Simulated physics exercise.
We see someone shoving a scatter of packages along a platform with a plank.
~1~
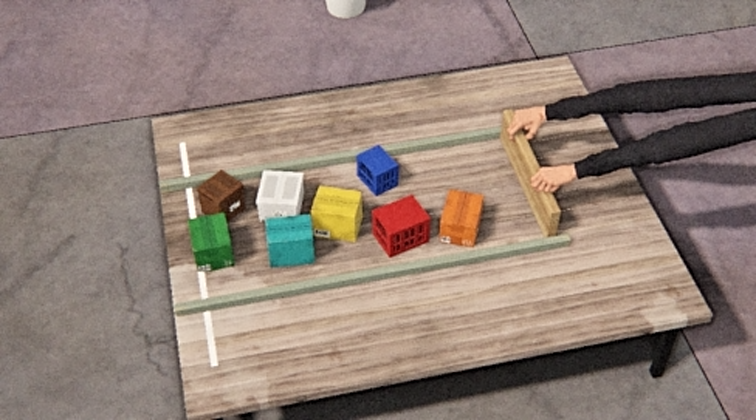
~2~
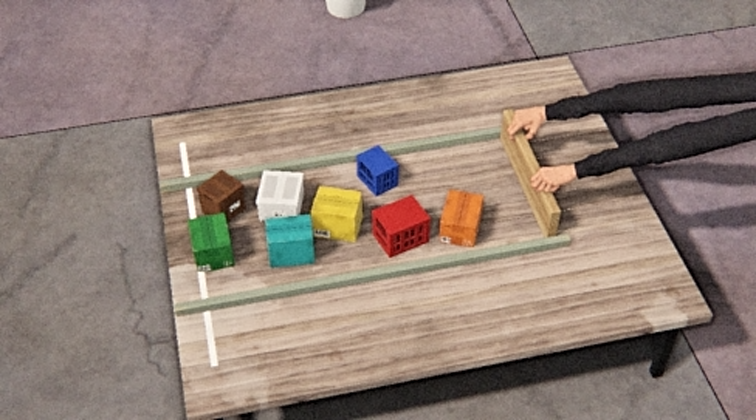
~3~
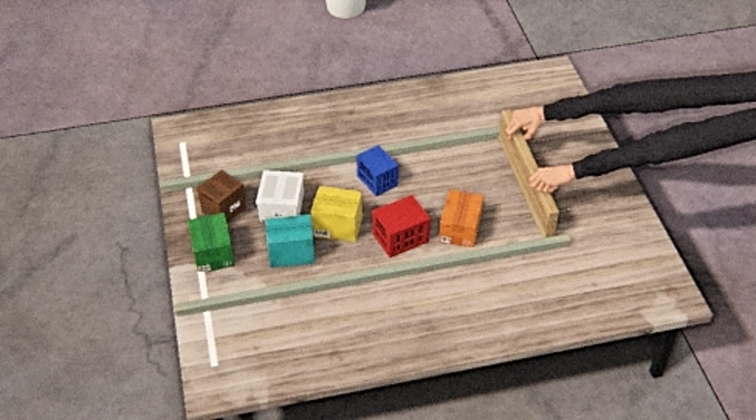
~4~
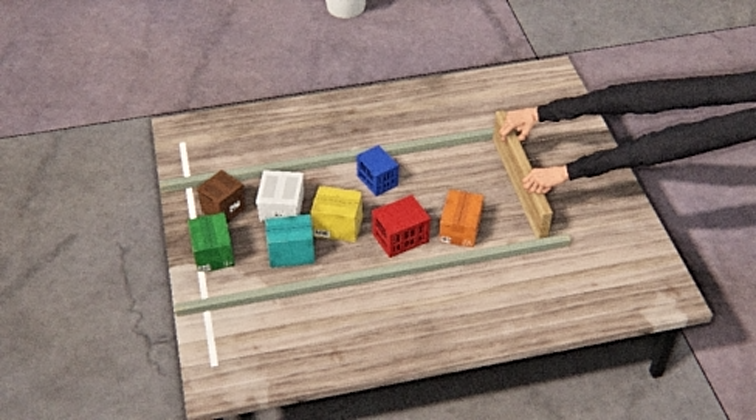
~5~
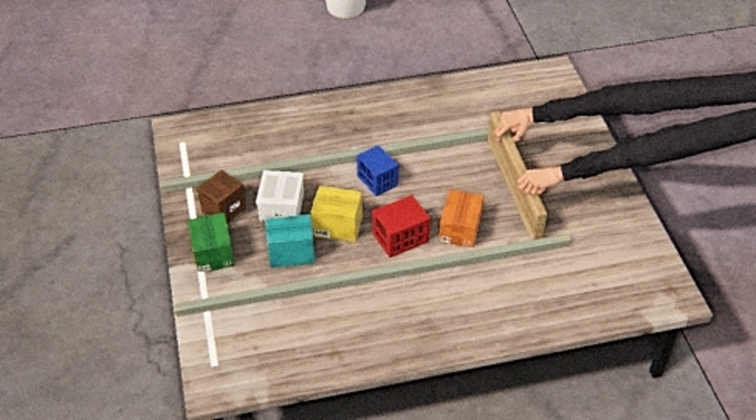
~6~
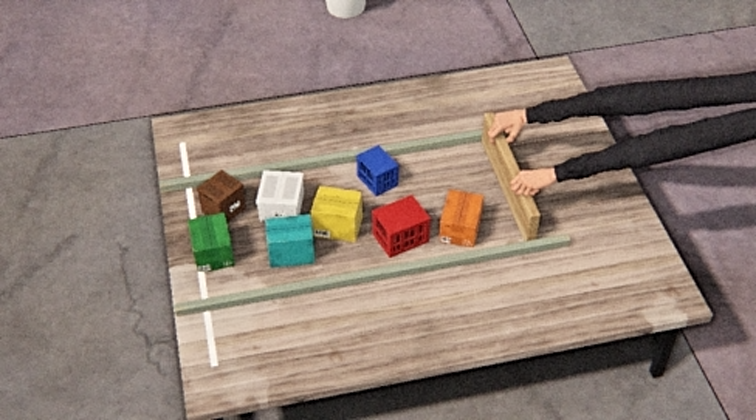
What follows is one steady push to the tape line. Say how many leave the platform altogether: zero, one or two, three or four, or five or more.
The number that fall off is five or more.
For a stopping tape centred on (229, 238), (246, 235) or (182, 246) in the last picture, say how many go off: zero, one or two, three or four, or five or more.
One after another: Three or four; 3 or 4; five or more.
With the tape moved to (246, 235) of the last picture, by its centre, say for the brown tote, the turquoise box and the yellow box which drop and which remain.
The brown tote drops off; the turquoise box tumbles off; the yellow box remains up.
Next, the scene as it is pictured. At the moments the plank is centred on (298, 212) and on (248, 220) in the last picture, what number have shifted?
The counts are 8 and 8.
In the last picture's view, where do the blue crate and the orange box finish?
About (177, 201), and the other about (182, 272).
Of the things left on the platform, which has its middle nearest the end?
The yellow box.
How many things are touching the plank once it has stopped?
3 of them.
Early on, none off yet; green box at rest near (211, 243); brown tote at rest near (219, 198); turquoise box moving near (288, 242).
Finally, the number that fall off is five or more; lost, red crate, white tote, turquoise box, brown tote and green box.
